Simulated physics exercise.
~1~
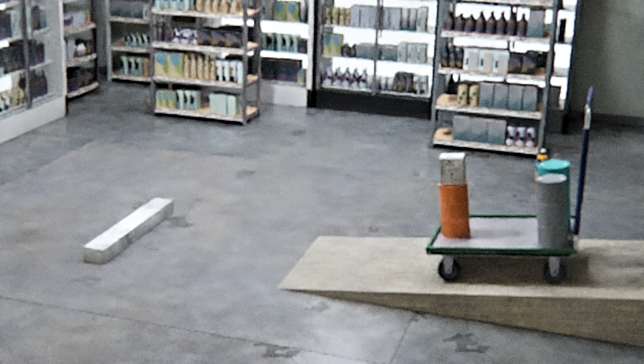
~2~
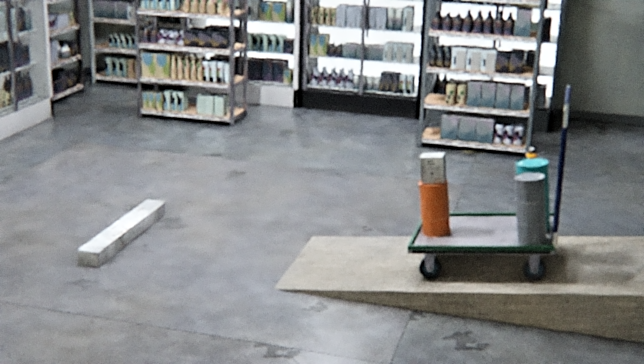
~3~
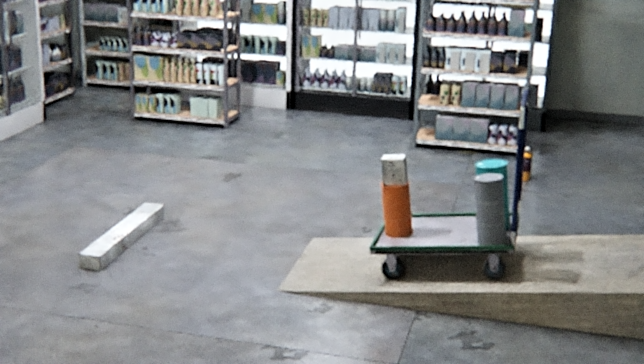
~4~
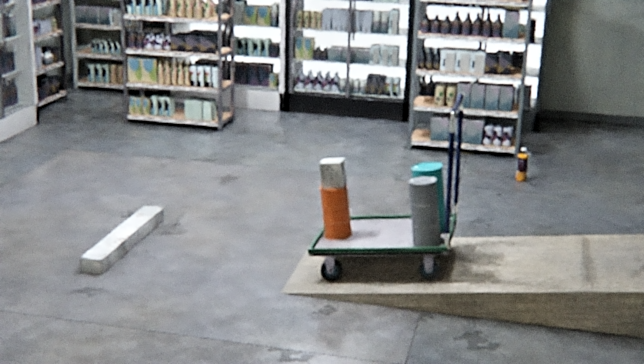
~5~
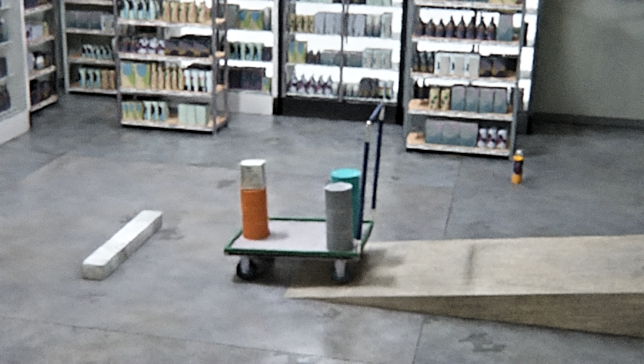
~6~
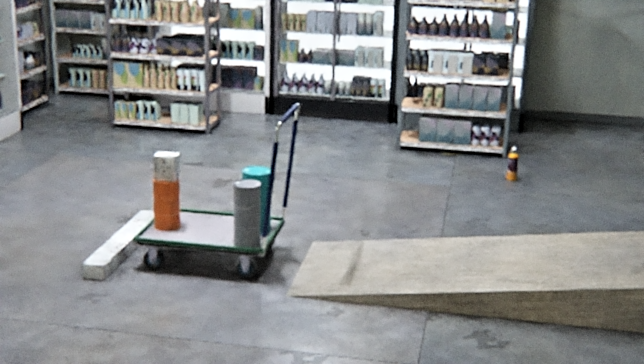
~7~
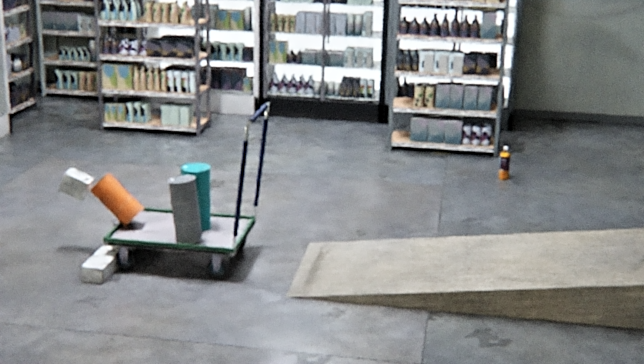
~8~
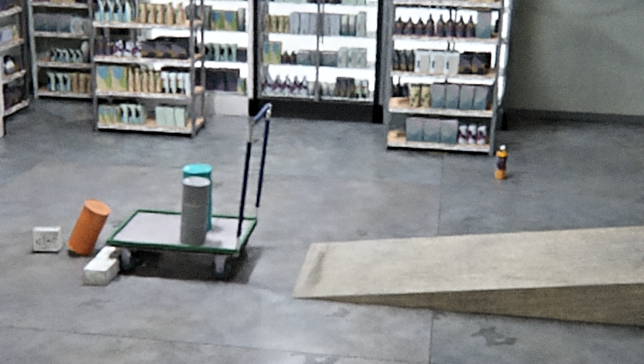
We see a trolley carrying a white box stacked on an orange canister, plus grey and turquoise canisters, roll left down a ramp and across the floor. It stops at a kerb, pitching the box and orange canister off, while the other two stay standing aboard.
